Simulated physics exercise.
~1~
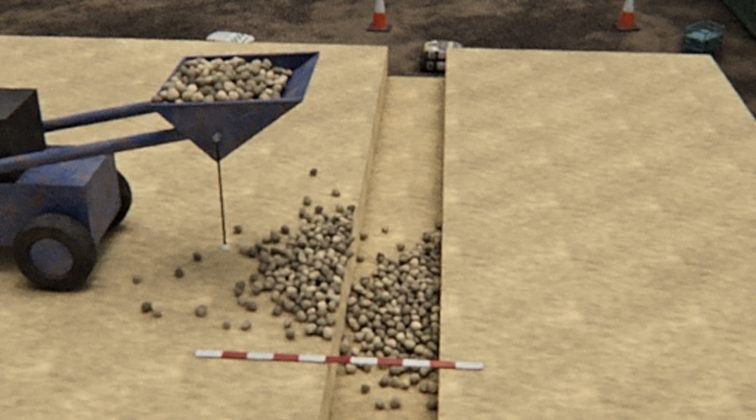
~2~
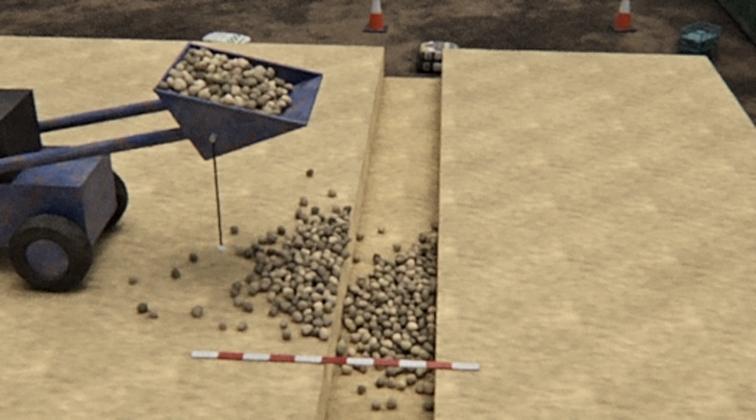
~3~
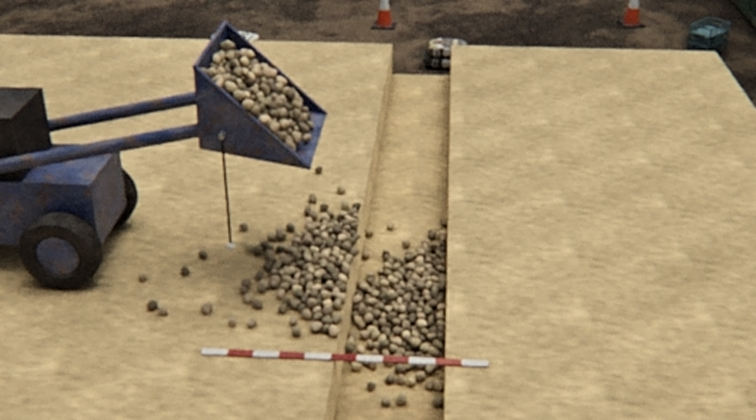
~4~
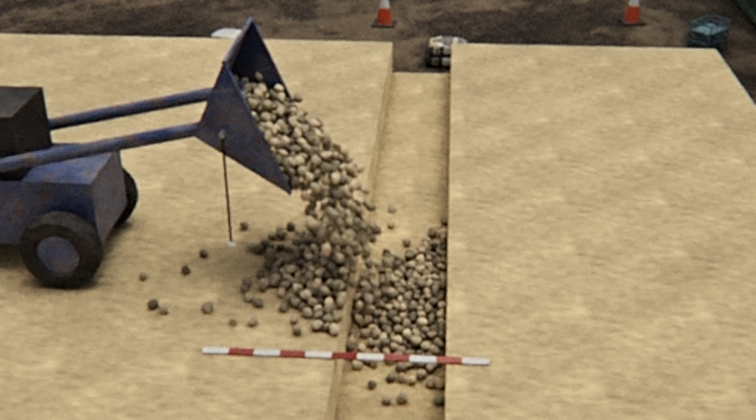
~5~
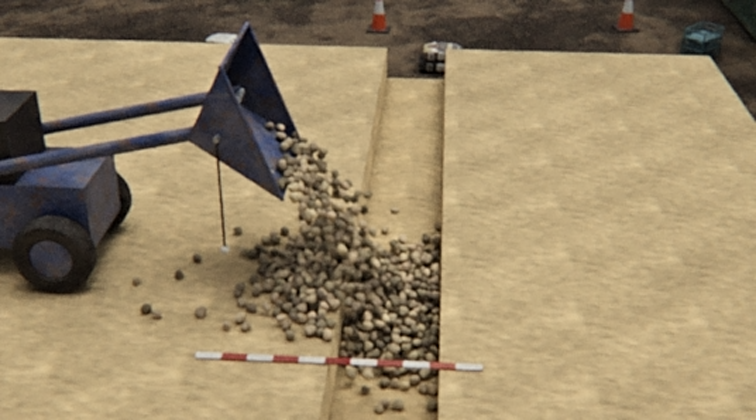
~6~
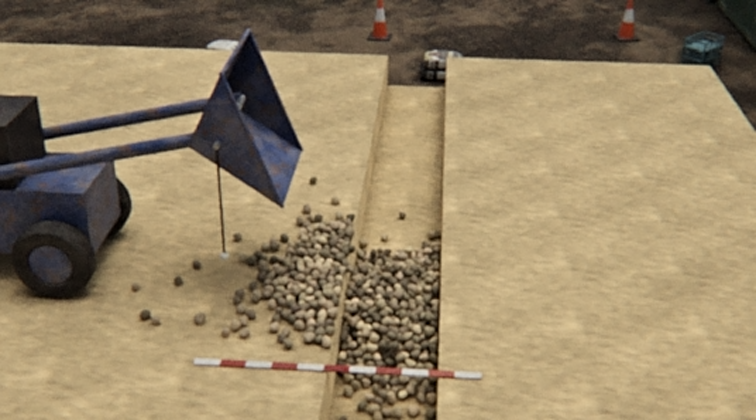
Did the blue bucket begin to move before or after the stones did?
The blue bucket began to move first, tilting forward, and the stones started moving only after that.
